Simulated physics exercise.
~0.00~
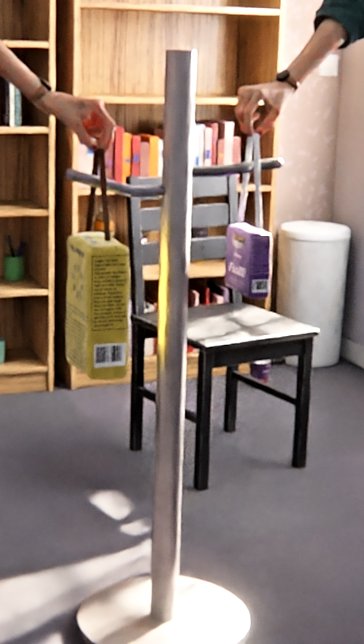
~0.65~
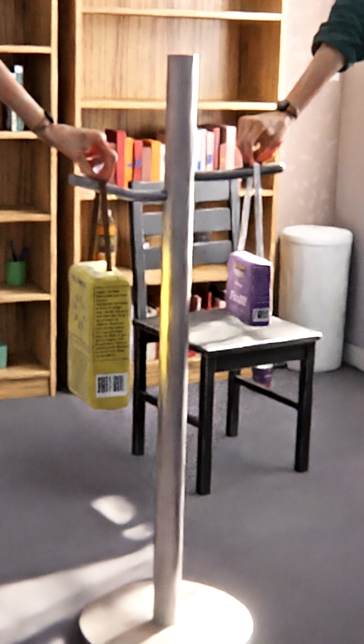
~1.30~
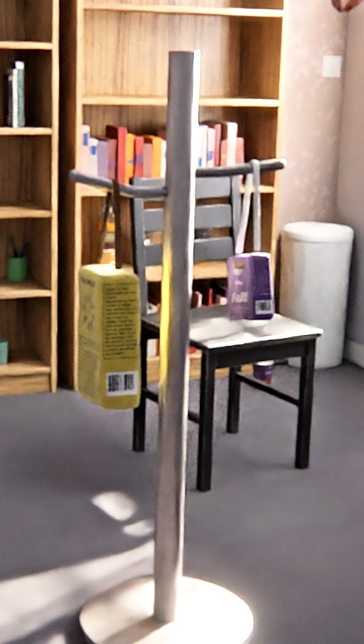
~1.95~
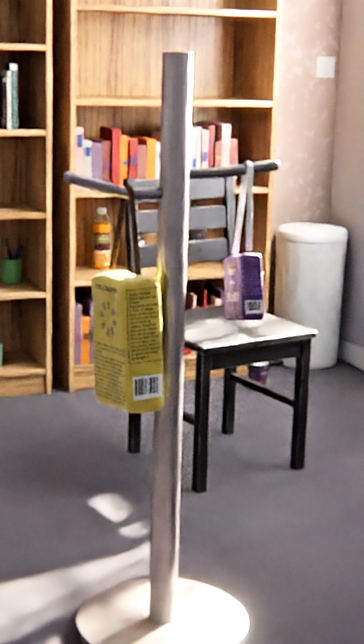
In a room with bookshelves, two hands hang a yellow sack and purple pouch, which stay up.
